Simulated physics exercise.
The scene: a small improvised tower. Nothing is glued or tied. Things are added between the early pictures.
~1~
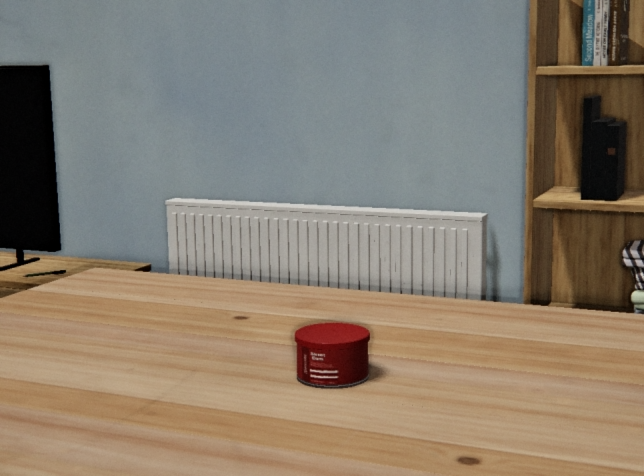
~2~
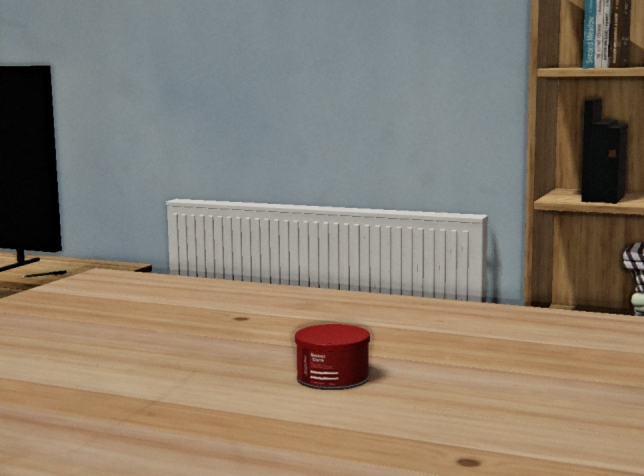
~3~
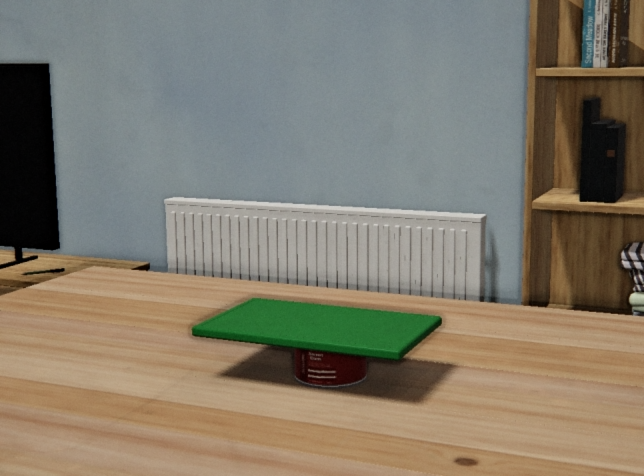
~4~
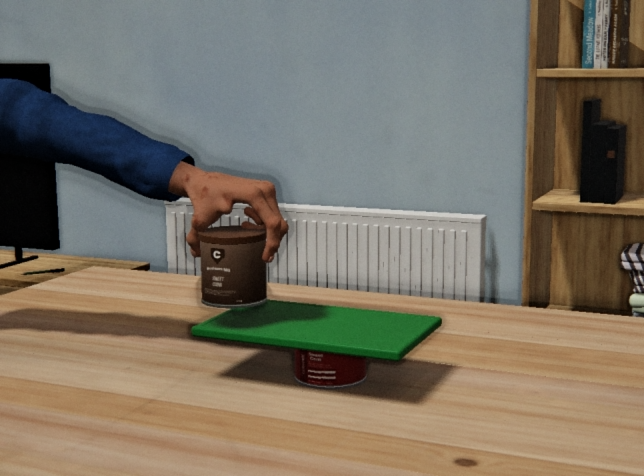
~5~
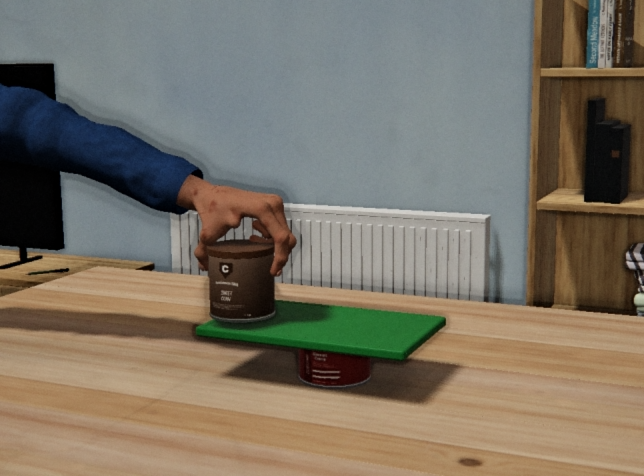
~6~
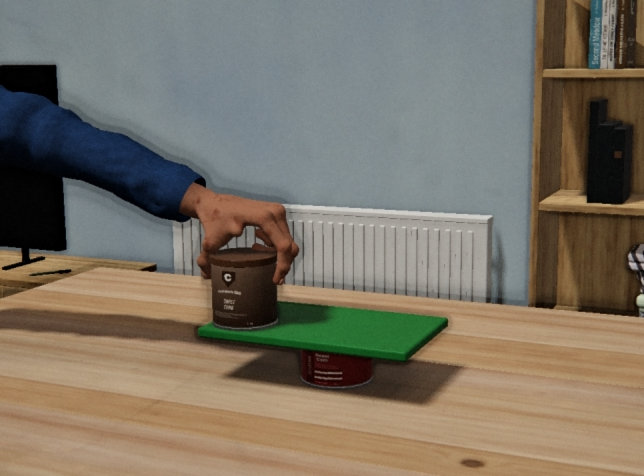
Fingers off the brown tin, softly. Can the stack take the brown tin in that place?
Here the stack loses its balance.
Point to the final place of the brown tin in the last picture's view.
Near (159, 344).
Then, 0.30 s later than the last frame, brown tin now fallen; green lid tilted by 34°.
Then, 0.50 s later than the last frame, green lid tilted by 17°.
Then, 1.00 s later than the last frame, nothing new.
When it is over, fallen, brown tin; the other 2 as before. End places, in pixels of the last picture, brown tin near (159, 344). The stack comes apart.
